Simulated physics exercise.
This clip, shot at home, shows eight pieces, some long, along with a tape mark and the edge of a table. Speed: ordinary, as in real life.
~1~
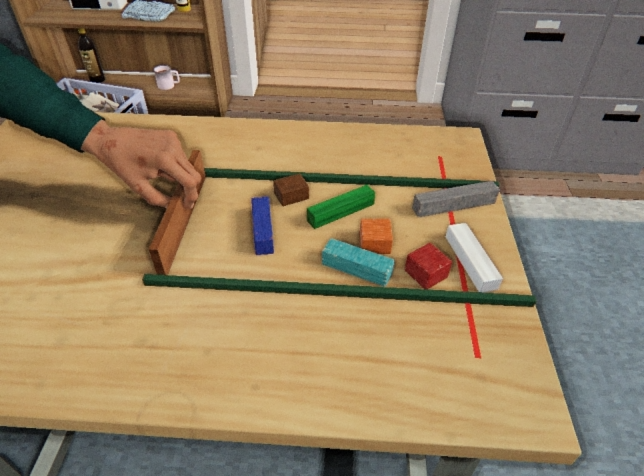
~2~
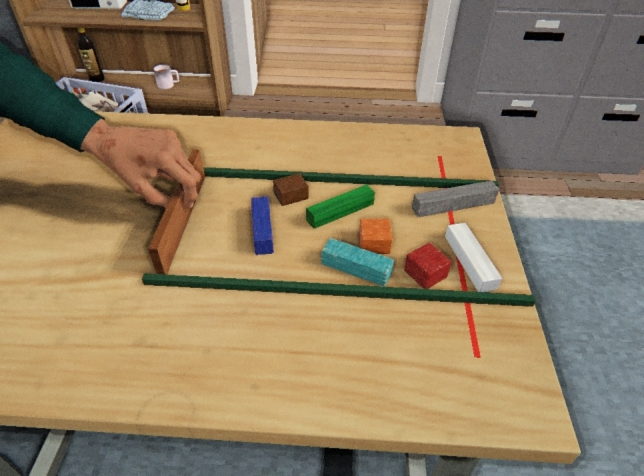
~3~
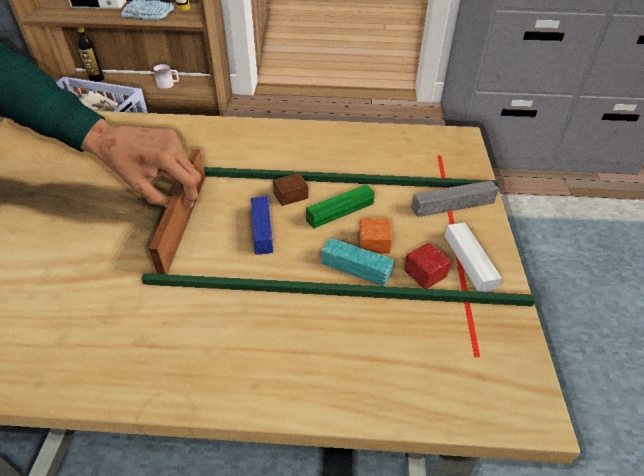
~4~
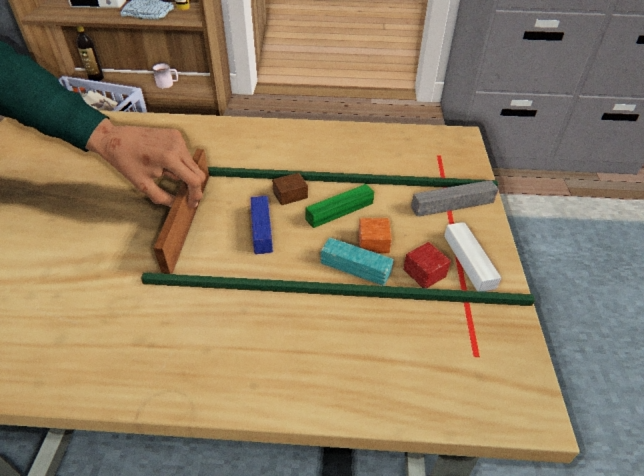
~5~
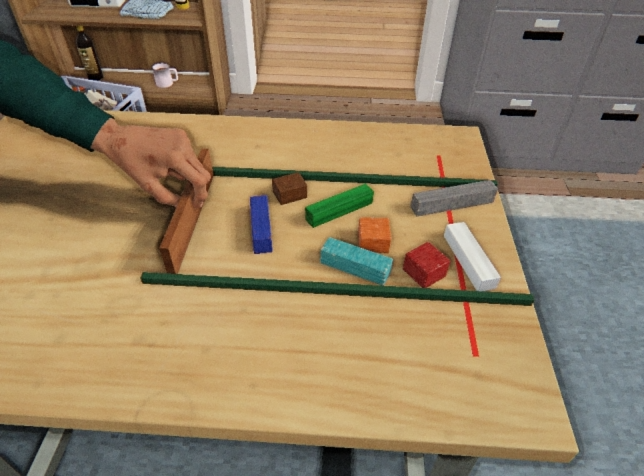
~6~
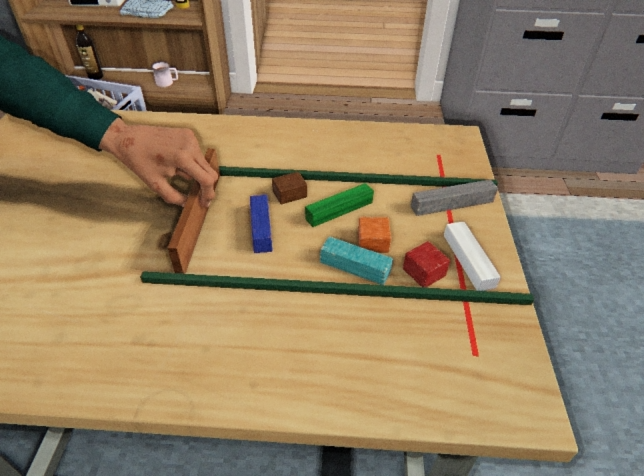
On a wooden table, a hand slides a brown board slightly right toward eight colored blocks.
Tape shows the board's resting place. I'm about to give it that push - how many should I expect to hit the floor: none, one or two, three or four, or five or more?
Expect one or two.
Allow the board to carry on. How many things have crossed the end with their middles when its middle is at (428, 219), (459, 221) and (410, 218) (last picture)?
It comes out as 1, then 3, then 0.
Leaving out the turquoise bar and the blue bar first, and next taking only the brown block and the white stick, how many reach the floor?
0, then 1.
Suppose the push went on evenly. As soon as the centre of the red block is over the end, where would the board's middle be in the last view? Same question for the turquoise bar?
Roughly (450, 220); roughly (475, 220).
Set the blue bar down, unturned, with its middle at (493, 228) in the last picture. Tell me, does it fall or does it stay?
Placed there, it goes off the edge.
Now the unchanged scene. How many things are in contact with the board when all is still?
That would be 2 of them.
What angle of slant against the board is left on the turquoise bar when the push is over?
Roughly 60° out of line.
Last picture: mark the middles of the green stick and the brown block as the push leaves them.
One is at about (489, 209), the other at about (464, 200).
Soon after, none off yet; white stick at rest near (470, 255); grey bar at rest near (454, 197); red block at rest near (426, 264).
Then, none off yet; white stick moving near (477, 253); grey bar moved a little near (465, 200); red block moved about its own width near (448, 254).
At rest, the number that fall off is one or two; fallen, red block and white stick.
